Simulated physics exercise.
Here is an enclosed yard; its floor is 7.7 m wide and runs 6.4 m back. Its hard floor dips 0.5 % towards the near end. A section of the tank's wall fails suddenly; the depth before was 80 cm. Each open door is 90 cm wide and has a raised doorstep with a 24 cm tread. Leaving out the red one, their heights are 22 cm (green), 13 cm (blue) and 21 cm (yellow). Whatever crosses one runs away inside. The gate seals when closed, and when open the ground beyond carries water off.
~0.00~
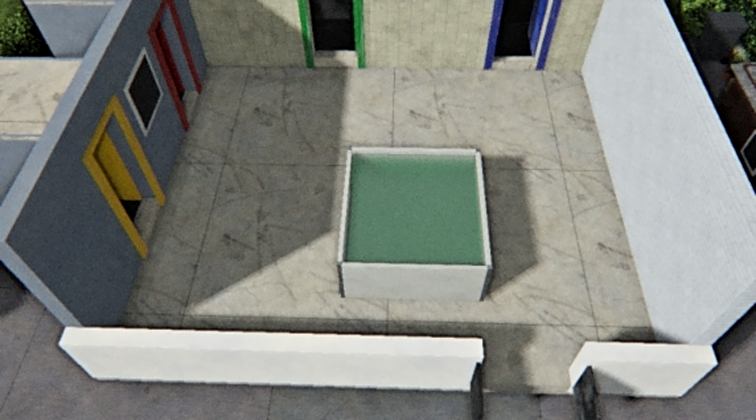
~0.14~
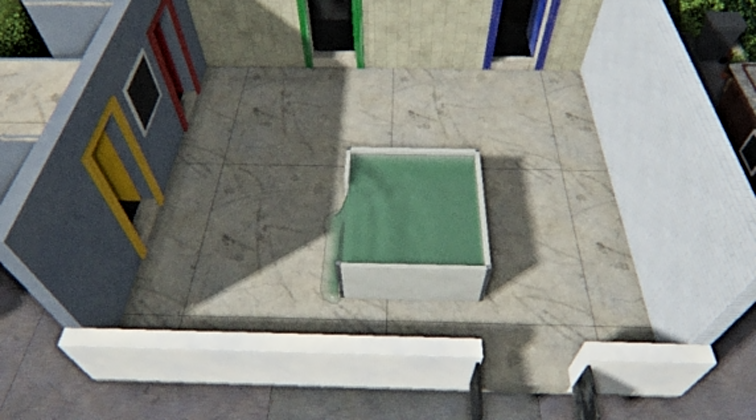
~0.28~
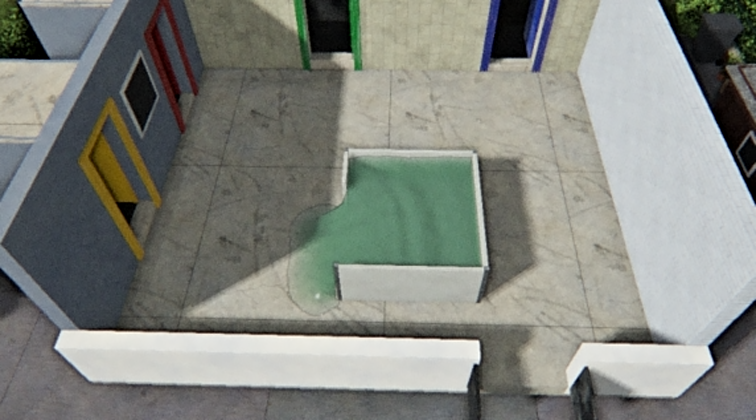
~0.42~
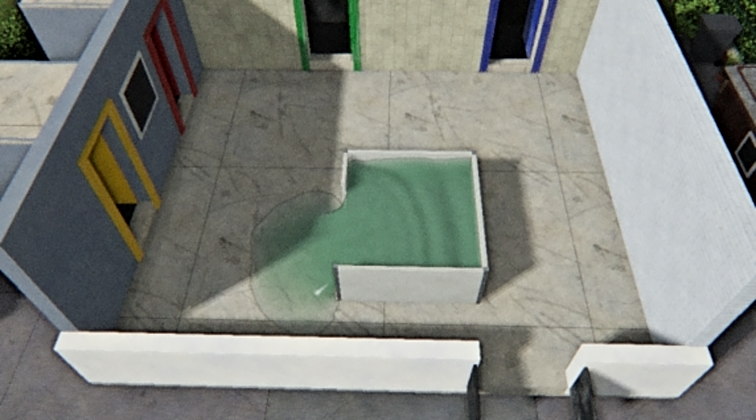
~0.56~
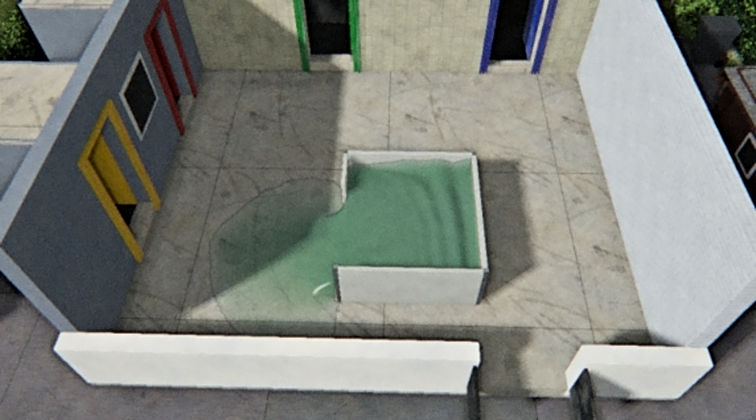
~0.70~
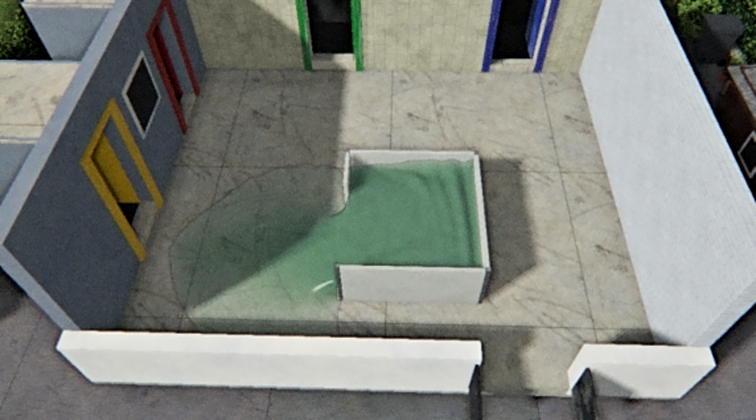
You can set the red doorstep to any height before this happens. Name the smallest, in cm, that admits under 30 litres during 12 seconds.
At least 9.5 cm or so.
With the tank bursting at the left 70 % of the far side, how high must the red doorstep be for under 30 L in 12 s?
Some 16 cm.
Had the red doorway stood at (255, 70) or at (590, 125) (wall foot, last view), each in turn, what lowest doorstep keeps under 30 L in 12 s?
Roughly 17 and 8.0 cm.
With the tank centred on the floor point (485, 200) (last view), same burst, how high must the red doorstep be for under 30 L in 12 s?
Some 12.5 cm.
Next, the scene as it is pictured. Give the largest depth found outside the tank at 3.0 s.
Up to some 34 cm.
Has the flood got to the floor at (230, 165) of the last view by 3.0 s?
It is wet.
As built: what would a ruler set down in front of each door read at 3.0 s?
Depths in cm: Red 9, green 0, blue 0, yellow 31.
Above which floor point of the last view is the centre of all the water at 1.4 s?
Near (340, 252).
After 1.4 s water covers 25 % of the floor, deepest (52 cm) near (109, 358); it has not reached the red door.
After 3.0 s water covers 35 % of the floor, deepest (34 cm) near (216, 282); 9 cm at the red door, 0 litres in over its 9 cm doorstep.
After 12.0 s water covers 100 % of the floor, deepest (16 cm) near (614, 372); 8 cm at the red door, 33 litres in over its 9 cm doorstep.
At the red door as built, the water arrived by 1.9 s and peaked near 14 cm at 7.0 s.
Run again over the same 12 s with other heights there, 49 litres in over 8 cm, 18 litres over 10.5 cm. The limit of 30 litres is kept from about 9.5 cm up.
